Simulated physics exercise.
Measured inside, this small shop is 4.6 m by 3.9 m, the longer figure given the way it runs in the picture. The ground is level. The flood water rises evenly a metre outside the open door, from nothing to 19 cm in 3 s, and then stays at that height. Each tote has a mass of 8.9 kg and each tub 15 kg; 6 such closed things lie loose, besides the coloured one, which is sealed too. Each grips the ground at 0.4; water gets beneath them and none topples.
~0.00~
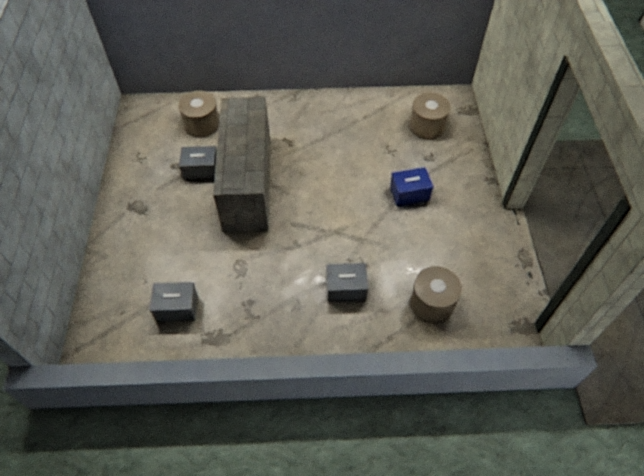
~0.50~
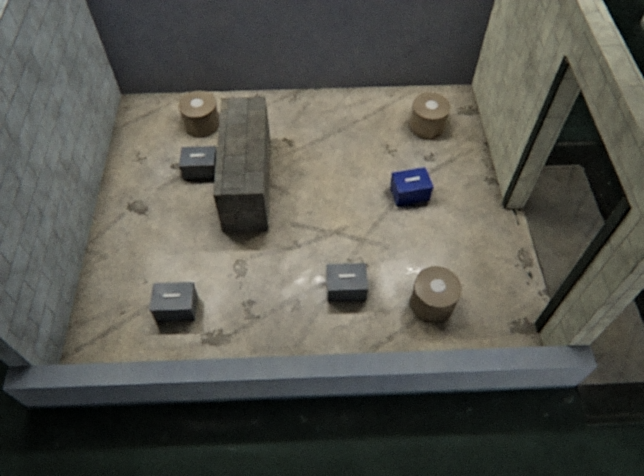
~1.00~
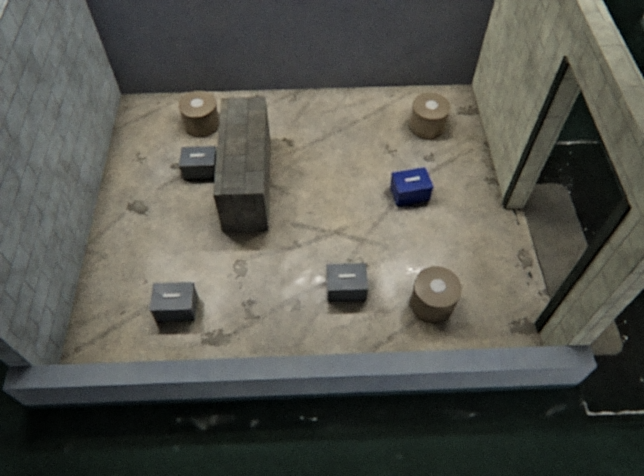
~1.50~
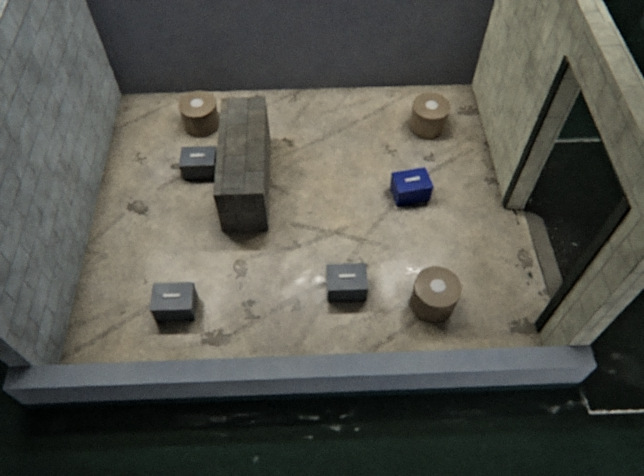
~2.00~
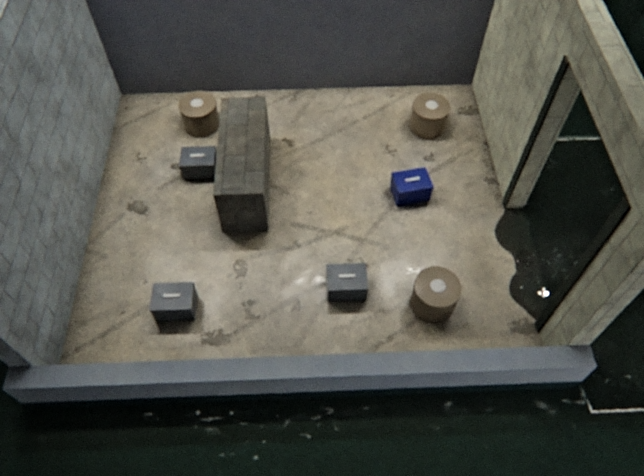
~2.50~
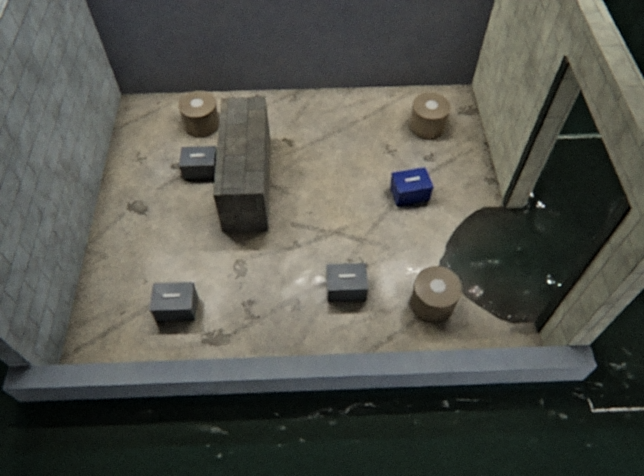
Dark water rising outside a small walled room, then spreading through the open doorway at right across the floor among motionless boxes.
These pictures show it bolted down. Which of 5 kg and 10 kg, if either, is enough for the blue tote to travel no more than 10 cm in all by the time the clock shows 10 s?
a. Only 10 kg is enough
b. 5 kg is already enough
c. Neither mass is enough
(c) Neither mass is enough.
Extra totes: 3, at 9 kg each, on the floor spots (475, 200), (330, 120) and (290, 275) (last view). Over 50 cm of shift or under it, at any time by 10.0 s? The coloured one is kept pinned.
In turn: Under, less, over.
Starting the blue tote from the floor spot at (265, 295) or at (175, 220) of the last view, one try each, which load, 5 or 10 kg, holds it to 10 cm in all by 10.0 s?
Respectively, neither option succeeds and neither option succeeds.
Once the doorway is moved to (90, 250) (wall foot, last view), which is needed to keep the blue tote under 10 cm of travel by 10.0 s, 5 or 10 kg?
With that change, neither one suffices.
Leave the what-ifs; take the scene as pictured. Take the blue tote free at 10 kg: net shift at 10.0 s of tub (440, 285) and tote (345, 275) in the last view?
Shifts: 300 cm / 350 cm.
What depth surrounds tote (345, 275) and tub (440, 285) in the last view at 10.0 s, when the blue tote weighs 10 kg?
Depth approx. 7 cm / 14 cm.
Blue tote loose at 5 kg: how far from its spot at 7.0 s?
I'd put it at about 80 cm.
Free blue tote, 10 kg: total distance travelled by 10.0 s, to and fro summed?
40 cm or so in all.
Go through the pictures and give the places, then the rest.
The blue tote at (413, 180), on the bottom; 0.0 m2 under water; 0 of 7 have shifted, in the first frame.
The blue tote at (413, 180) rests on the ground; water covers 0.0 m2; 0 of 7 have shifted, in the second frame.
The blue tote at (413, 180) rests on the ground; 0.0 m2 under water; 0 of 7 have shifted, in the third frame.
The blue tote at (413, 180), on the bottom; water covers 0.0 m2; 0 of 7 have shifted, in the fourth frame.
The blue tote at (413, 180) rests on the ground; 0.1 m2 under water; 0 of 7 have shifted, in the fifth frame.
The blue tote at (413, 180) rests on the ground; water covers 0.9 m2; 0 of 7 have shifted, in the sixth frame.
After 3.5 s the blue tote would be 0 cm from its start with 5 kg and 0 cm from its start with 10 kg; 1 cm of water round it then.
After 4.5 s the blue tote would be 51 cm from its start with 5 kg and 13 cm from its start with 10 kg; 4 cm of water round it then.
After 7.0 s the blue tote would be 86 cm from its start with 5 kg and 36 cm from its start with 10 kg; 3 cm of water round it then.
After 10.0 s the blue tote would be 106 cm from its start with 5 kg and 36 cm from its start with 10 kg; 5 cm of water round it then.
